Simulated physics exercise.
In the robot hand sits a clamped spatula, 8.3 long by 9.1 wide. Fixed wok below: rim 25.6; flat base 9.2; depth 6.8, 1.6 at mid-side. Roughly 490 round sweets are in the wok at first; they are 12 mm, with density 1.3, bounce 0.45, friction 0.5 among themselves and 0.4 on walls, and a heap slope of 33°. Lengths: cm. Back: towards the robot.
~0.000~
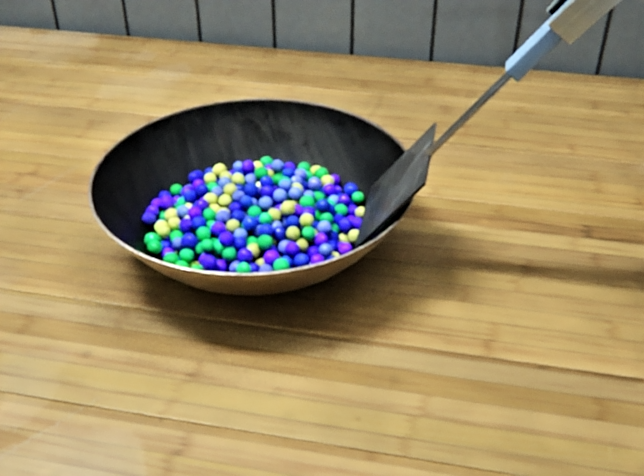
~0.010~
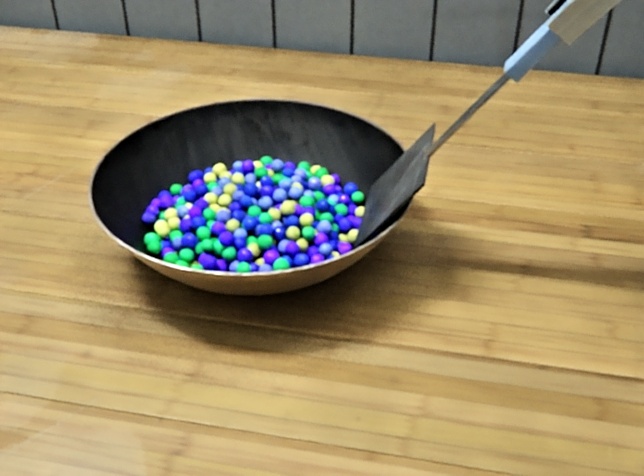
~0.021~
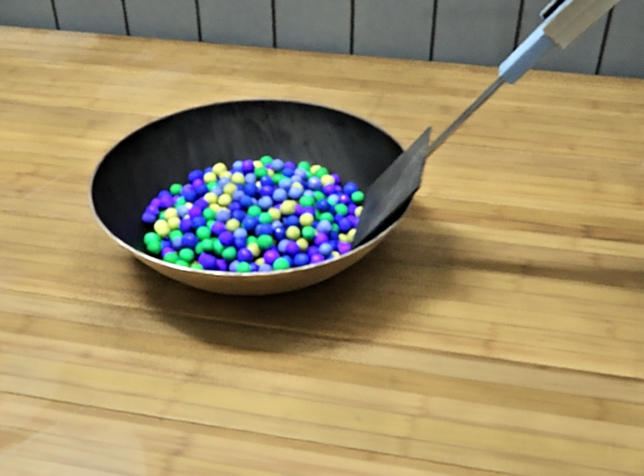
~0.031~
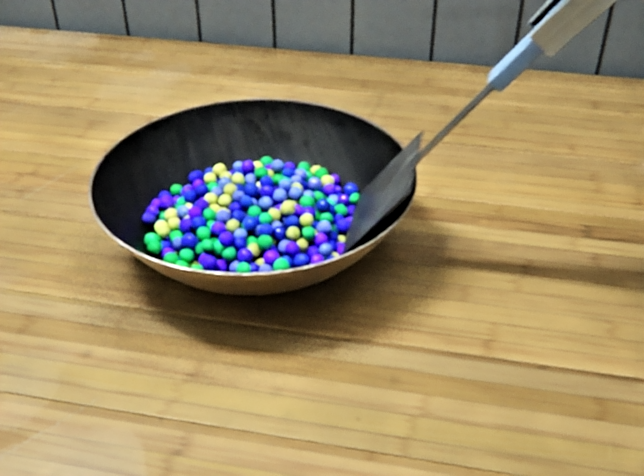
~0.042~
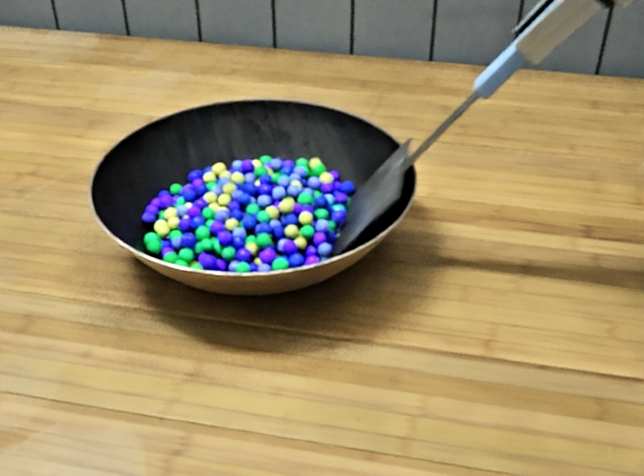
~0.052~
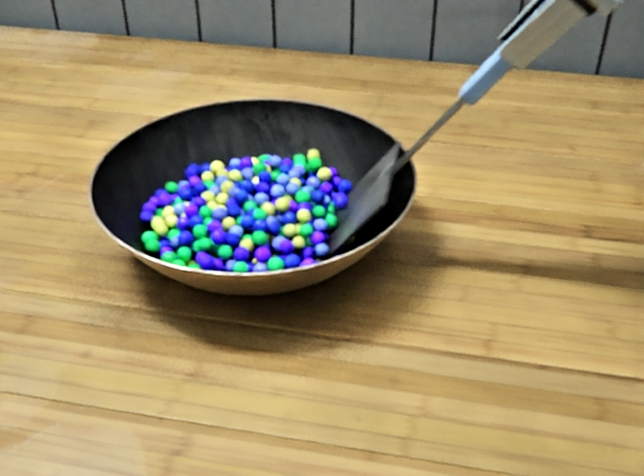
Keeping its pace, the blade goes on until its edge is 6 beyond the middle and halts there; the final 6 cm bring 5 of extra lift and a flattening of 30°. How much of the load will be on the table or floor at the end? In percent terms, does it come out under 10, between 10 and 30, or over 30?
It comes out between 10 and 30 %.
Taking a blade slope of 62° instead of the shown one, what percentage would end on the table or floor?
Then roughly 15 percent.
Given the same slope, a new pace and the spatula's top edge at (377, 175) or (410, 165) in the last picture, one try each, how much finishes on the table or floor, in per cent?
About 25 and 0 percent.
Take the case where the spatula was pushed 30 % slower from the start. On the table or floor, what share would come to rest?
Then around 5 percent would finish on the table or floor.
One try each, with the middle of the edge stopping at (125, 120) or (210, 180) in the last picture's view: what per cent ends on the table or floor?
Respectively about 50 and 5 percent end on the table or floor.
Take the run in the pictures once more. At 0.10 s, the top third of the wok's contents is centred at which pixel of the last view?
Centre estimated at around (220, 196).
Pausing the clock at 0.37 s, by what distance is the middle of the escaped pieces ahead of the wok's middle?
Some 16 centimetres ahead.
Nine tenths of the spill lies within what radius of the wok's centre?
Around 40 centimetres.
After 0.10 s, sloping 54°, highest piece 11 above the table; 491 in the wok.
After 0.15 s, sloping 43°, highest piece 14 above the table; 490 in the wok, 1 on the blade or in flight.
After 0.37 s, sloping 24°, highest piece 13 above the table; 398 in the wok, 31 on the table or floor, 62 on the blade or in flight.
After 1.42 s, sloping 24°, highest piece 7 above the table; 397 in the wok, 94 on the table or floor.
In the end, 397 in the wok, 94 on the table or floor. That is 19 % on the table or floor.
